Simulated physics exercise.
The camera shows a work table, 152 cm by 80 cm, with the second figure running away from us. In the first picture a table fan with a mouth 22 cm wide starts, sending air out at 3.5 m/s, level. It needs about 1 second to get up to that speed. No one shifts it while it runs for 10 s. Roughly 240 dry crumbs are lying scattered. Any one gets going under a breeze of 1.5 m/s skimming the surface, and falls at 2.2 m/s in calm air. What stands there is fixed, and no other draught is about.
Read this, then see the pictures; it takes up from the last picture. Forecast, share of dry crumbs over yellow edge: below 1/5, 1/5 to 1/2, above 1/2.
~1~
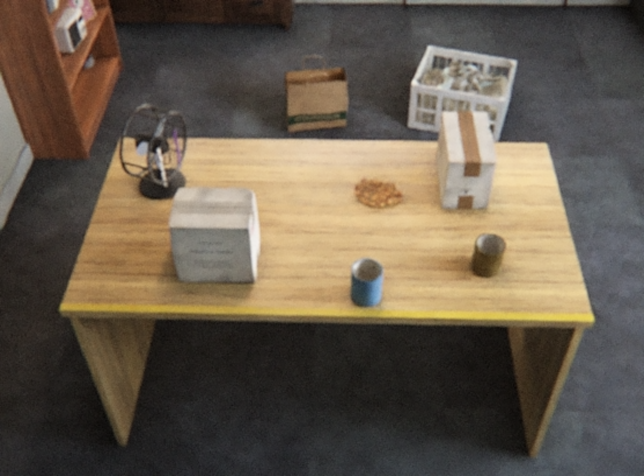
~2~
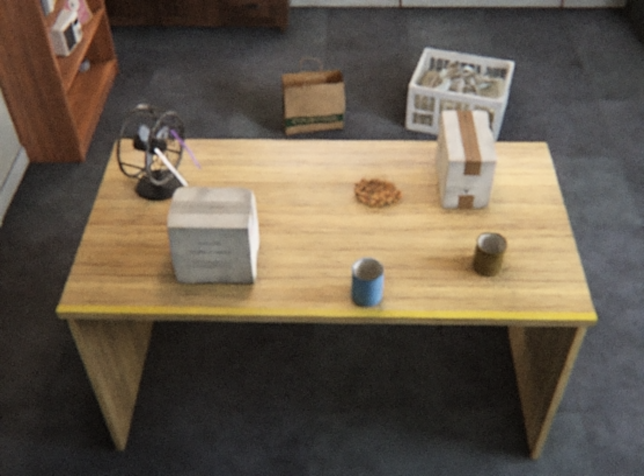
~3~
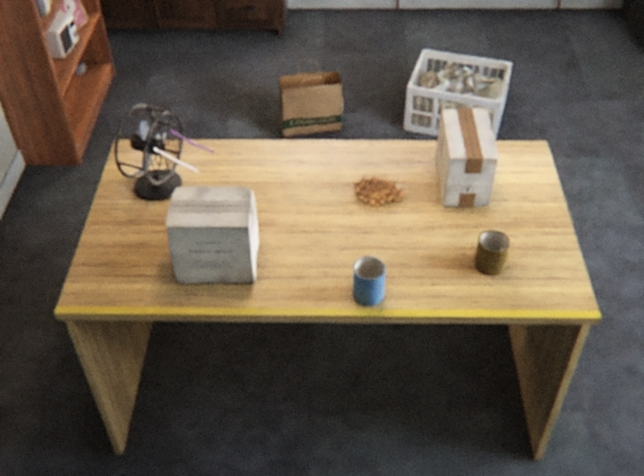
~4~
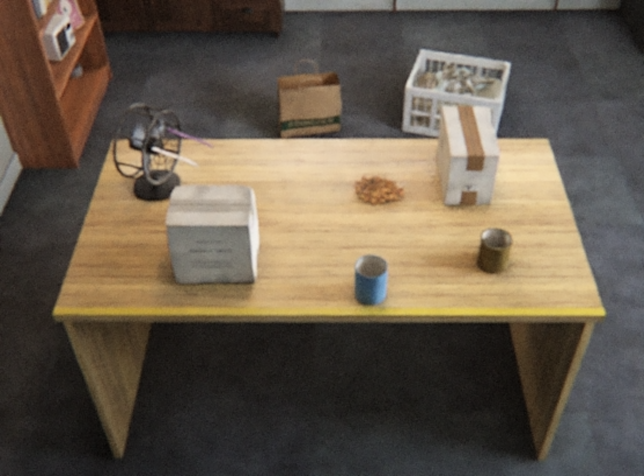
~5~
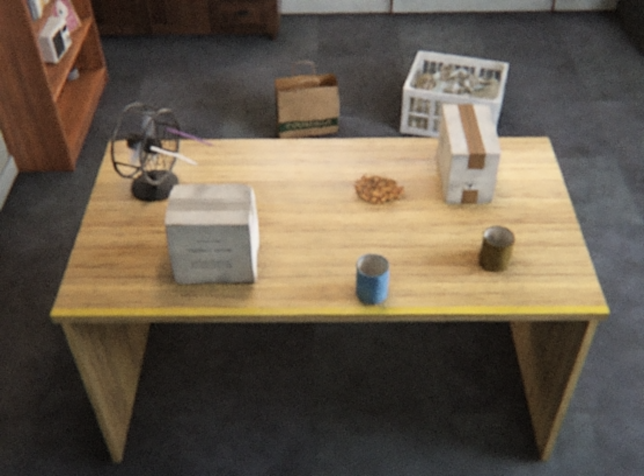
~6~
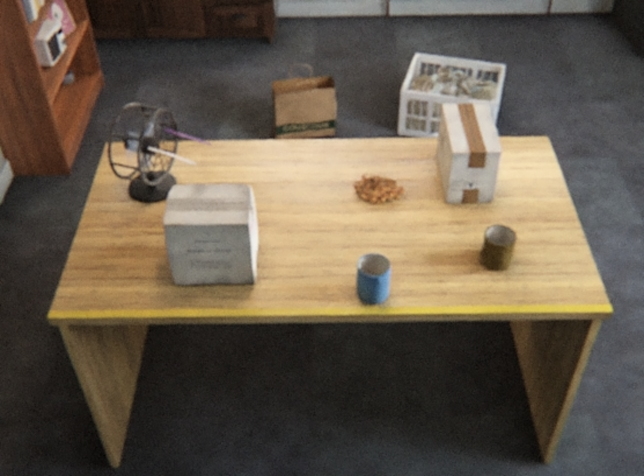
Below 1/5.
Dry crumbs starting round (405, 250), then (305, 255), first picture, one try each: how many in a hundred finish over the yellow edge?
Near 50 % for the first and near 20 % for the second.
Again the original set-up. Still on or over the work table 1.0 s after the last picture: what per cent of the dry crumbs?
About 100 % remain.
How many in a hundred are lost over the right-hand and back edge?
I'd put it near 5 percent on the right-hand side and close to 1 percent at the back.
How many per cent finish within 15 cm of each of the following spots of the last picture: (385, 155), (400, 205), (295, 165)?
Estimates in listed order: 25 %; 60 %; 0 %.
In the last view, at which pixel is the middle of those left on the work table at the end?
I'd put it around (420, 187).
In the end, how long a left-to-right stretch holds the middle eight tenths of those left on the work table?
About 20 cm.
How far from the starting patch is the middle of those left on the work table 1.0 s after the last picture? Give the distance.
The middle is some 15 cm from where it began.
Then, 1.0 s after the last picture, 0 % are over the yellow edge; the middle of those still in play is near (420, 187); 50 % have settled or left.
Then, 2.2 s after the last picture, 0 % are over the yellow edge; the middle of those still in play is near (420, 187); 53 % have settled or left.
Then, 4.6 s after the last picture, 0 % are over the yellow edge; the middle of those still in play is near (420, 187); 58 % have settled or left.
Then, 9.1 s after the last picture, at the end, 0 % are over the yellow edge; the middle of those still in play is near (420, 187).
